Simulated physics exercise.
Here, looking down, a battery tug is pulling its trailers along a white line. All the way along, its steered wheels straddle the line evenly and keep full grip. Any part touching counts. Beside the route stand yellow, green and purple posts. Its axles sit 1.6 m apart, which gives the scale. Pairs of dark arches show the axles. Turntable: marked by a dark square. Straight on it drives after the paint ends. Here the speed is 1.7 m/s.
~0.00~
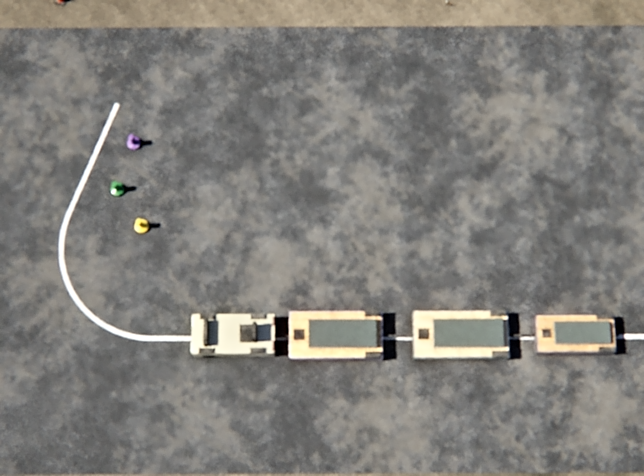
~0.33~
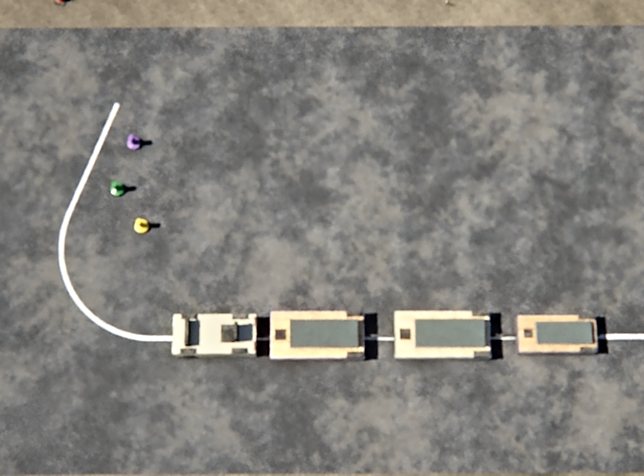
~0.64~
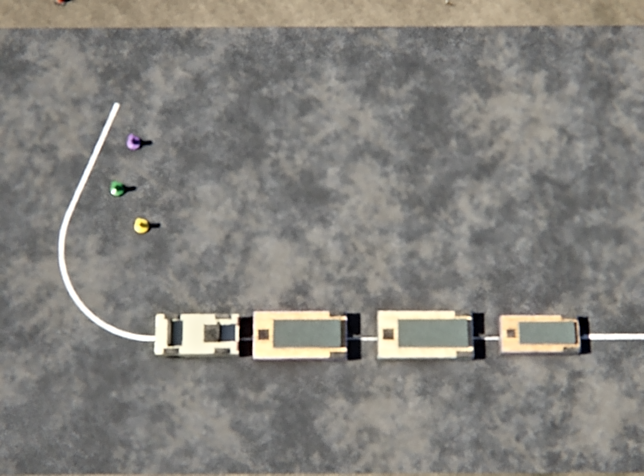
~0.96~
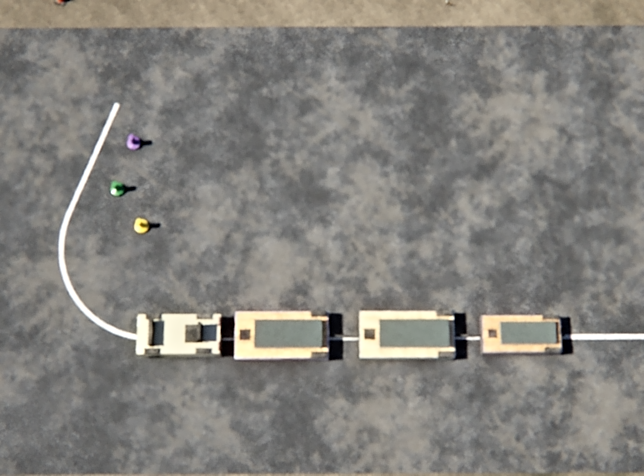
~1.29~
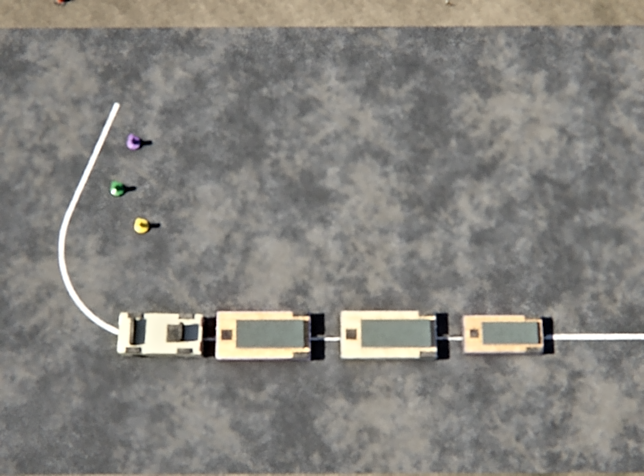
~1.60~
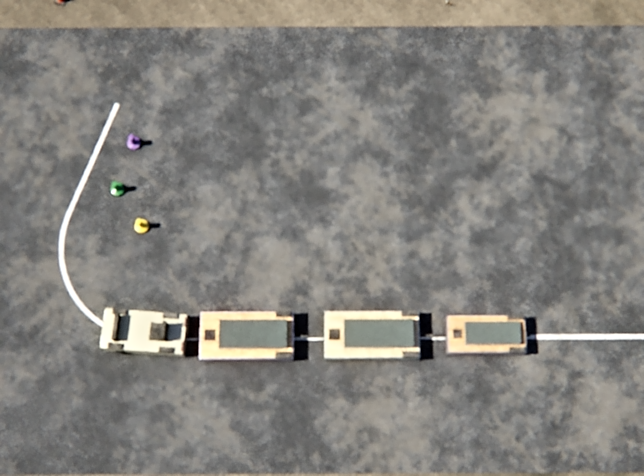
A pale tug pulling three cream trailers with grey-green tops moves slowly leftward along a white line on mottled grey ground, seen from directly above by a still camera. Small yellow, green and purple posts stand at upper left, inside the line's upward curve, with a tan strip along the top edge. The train rolls straight at first, then the tug begins turning slightly upward at the bend.
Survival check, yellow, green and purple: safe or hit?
Yellow hit, green hit, purple hit.
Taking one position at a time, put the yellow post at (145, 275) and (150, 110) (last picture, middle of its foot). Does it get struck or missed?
First struck, second struck.
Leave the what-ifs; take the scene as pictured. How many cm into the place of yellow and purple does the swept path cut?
Yellow about 40 and purple about 55.
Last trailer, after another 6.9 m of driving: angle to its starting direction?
Measured against where it started, the last trailer sits at some 0°.
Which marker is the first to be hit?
Green.
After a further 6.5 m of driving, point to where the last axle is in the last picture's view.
It ends up close to (341, 334).
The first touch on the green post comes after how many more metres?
After roughly 8.5 metres.
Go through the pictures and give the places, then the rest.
Nose (197, 334); last axle (606, 333); still straight; yellow (141, 225), green (117, 188), purple (133, 142); 3 trailers, in the first frame.
Nose (178, 334); last axle (587, 333); still straight, in the second frame.
Nose (161, 334); last axle (570, 333); still straight, in the third frame.
Nose (142, 334); last axle (552, 333); still straight, in the fourth frame.
Nose (124, 333); last axle (533, 333); turned 1°, in the fifth frame.
Nose (108, 328); last axle (517, 333); turned 5°; yellow (141, 225), green (117, 188), purple (133, 142), in the sixth frame.
By 6.8 s, the last axle is at (284, 332) of the last picture, 10 cm off the line; the first trailer has hit green.
By 8.0 s, the last axle is at (235, 326) of the last picture, 30 cm off the line; the first trailer has hit purple.
By 8.6 s, the last axle is at (210, 318) of the last picture, 55 cm off the line; the second trailer has hit yellow.
By 14.3 s, the last axle is at (134, 84) of the last picture, 45 cm off the line; 3 of 3 struck in all.
